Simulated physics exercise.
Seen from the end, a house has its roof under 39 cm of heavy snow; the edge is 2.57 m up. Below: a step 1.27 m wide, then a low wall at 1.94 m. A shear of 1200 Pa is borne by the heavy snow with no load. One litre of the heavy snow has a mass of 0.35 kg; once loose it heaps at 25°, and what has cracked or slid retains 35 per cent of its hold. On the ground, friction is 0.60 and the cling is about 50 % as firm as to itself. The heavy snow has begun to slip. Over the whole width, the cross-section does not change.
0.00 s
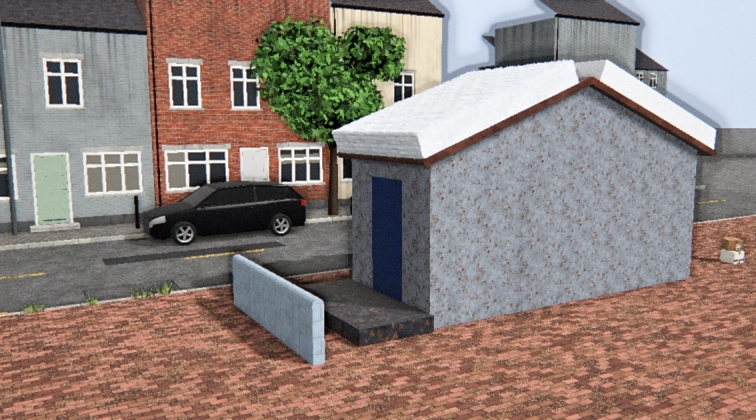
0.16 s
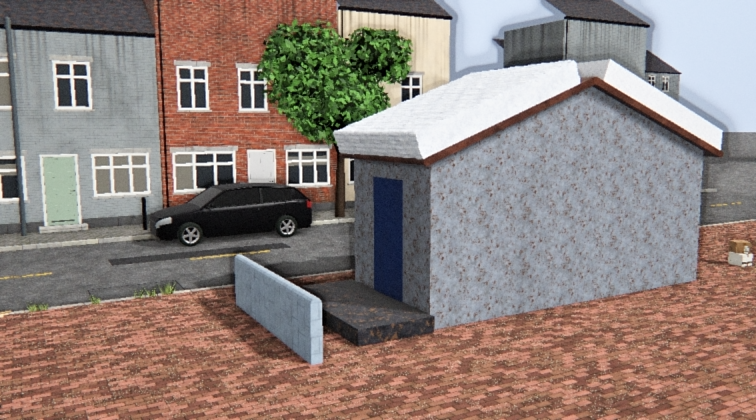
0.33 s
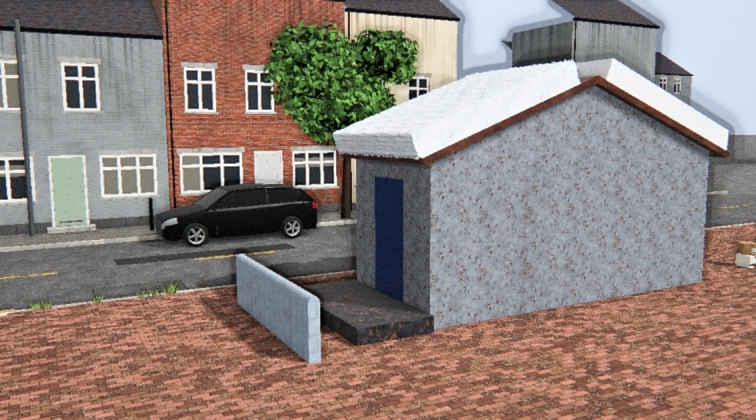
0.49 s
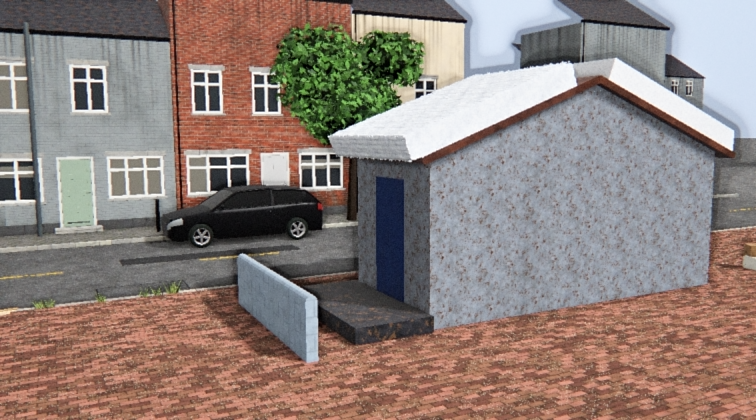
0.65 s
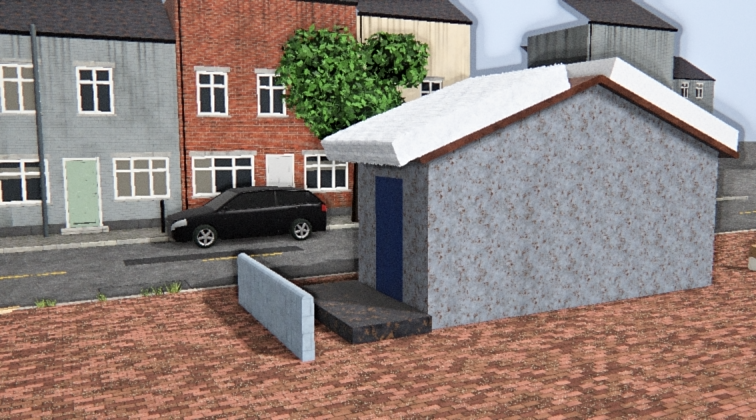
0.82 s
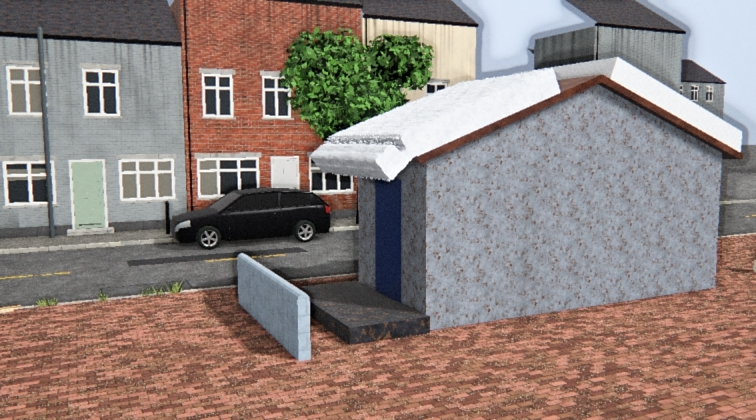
Snow slides slowly down the grey building's roof, pushes out past the eaves, and cracks.
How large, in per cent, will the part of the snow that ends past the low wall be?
My estimate is about 27 per cent.
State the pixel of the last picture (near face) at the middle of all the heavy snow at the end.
(305, 323) or thereabouts.
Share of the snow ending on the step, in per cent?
Something like 20 percent.
After 1.21 s, 85 % is still on the roof and 0 % is past the low wall.
After 1.67 s, 52 % is still on the roof and 0 % is past the low wall.
After 2.14 s, none is still on the roof and 5 % is past the low wall.
After 2.60 s, none is still on the roof and 27 % is past the low wall.
After 3.40 s, at the end, none is still on the roof and 27 % is past the low wall.
